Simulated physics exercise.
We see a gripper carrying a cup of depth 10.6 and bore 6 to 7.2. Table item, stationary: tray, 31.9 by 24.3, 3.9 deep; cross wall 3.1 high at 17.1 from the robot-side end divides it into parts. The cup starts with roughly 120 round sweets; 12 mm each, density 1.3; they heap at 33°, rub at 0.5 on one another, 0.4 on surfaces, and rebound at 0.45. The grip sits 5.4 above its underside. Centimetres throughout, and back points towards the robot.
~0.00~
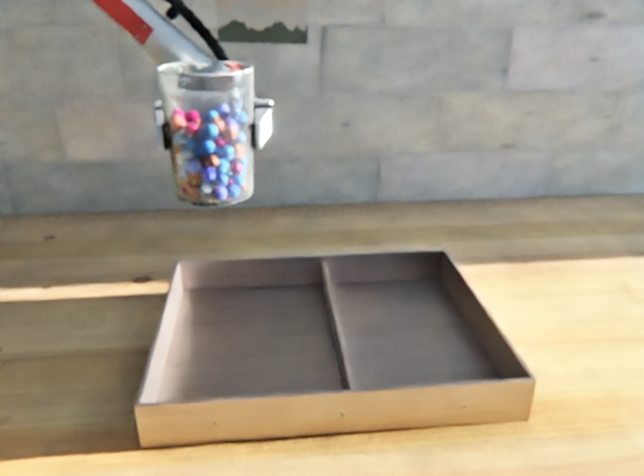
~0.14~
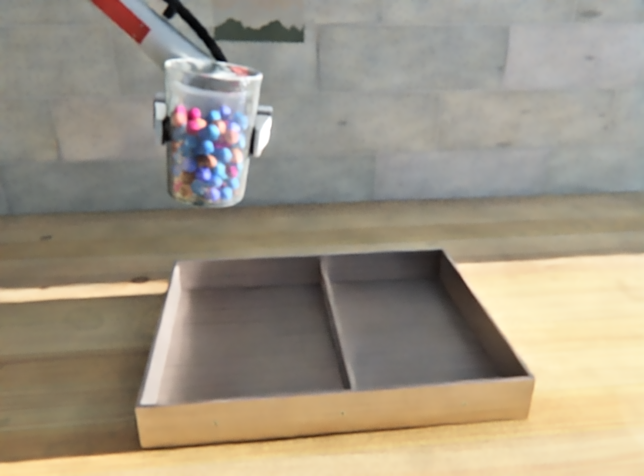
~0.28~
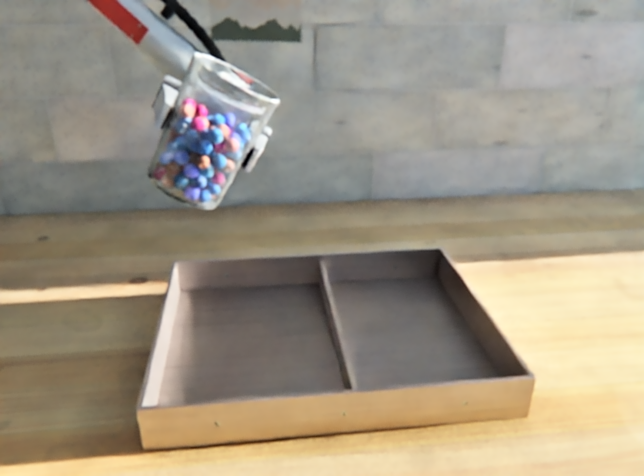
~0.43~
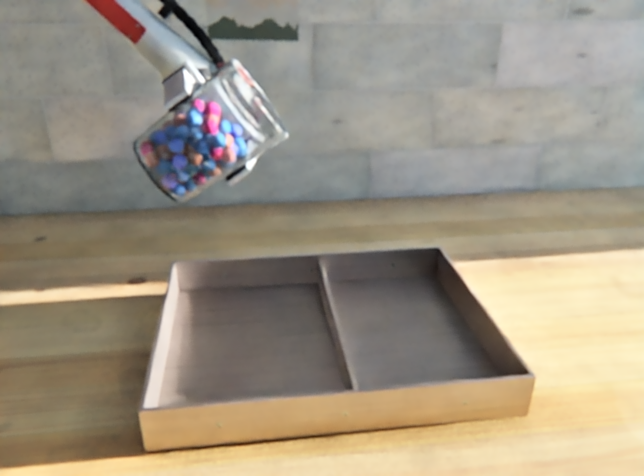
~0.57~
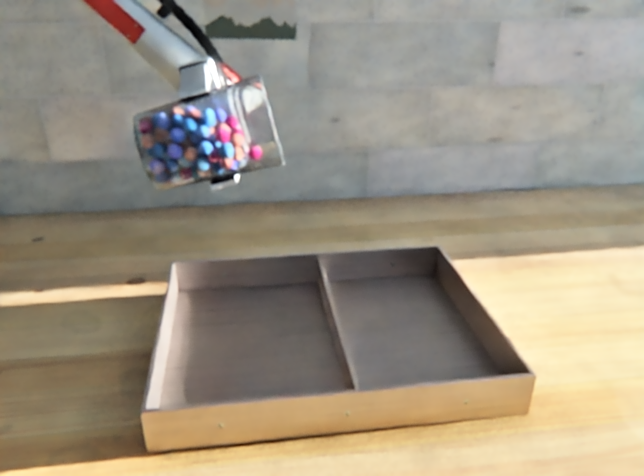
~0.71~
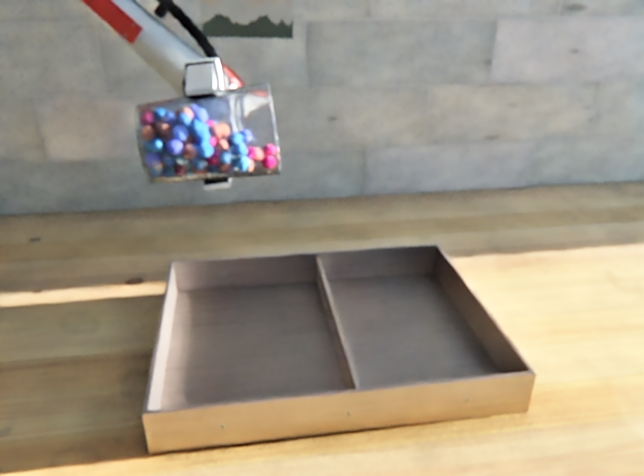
A clear cup of small round sweets in blue, pink and orange hangs from a gripper on a grey and red arm at the upper left, seen from a fixed view slightly above a wooden table before a grey block wall. Below it sits an empty brown tray split by one divider. The gripper tilts the upright cup rightward until it lies nearly sideways, and the sweets slide toward its rim.
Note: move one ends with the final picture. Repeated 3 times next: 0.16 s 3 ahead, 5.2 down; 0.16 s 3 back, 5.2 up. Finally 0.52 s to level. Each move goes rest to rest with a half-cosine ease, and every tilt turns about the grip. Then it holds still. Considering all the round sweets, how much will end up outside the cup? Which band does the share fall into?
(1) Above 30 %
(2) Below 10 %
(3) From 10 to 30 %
From 10 to 30 %.
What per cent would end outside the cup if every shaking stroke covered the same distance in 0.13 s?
In that case around 30 per cent.
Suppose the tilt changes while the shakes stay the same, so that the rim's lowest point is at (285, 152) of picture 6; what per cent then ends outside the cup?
0 %.
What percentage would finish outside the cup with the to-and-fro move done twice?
Result: Approximately 10 per cent.
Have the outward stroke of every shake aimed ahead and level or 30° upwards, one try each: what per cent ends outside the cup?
Near 85 and 95 percent respectively.
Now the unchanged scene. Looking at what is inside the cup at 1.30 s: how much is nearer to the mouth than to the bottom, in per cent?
Some 40 percent is in that half.
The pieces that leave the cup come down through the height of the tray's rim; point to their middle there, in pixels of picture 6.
Close to pixel (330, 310).
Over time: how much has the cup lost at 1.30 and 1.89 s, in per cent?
At the first time about 10 per cent, at the second about 20 per cent.
After 1.30 s, tilted 85° forward, highest piece 22 above the table; 107 in the cup, 5 in the far-side part, 3 in the robot-side part, 4 in flight or on a rim.
After 1.89 s, tilted 52° forward, highest piece 24 above the table; 97 in the cup, 11 in the robot-side part, 10 in the far-side part, 1 in flight or on a rim.
After 2.39 s, level, highest piece 25 above the table; 97 in the cup, 12 in the robot-side part, 10 in the far-side part.
After 3.44 s, level, highest piece 25 above the table; 97 in the cup, 12 in the robot-side part, 10 in the far-side part.
In the end, 97 in the cup, 12 in the robot-side part, 10 in the far-side part. That is 18 % outside the cup.
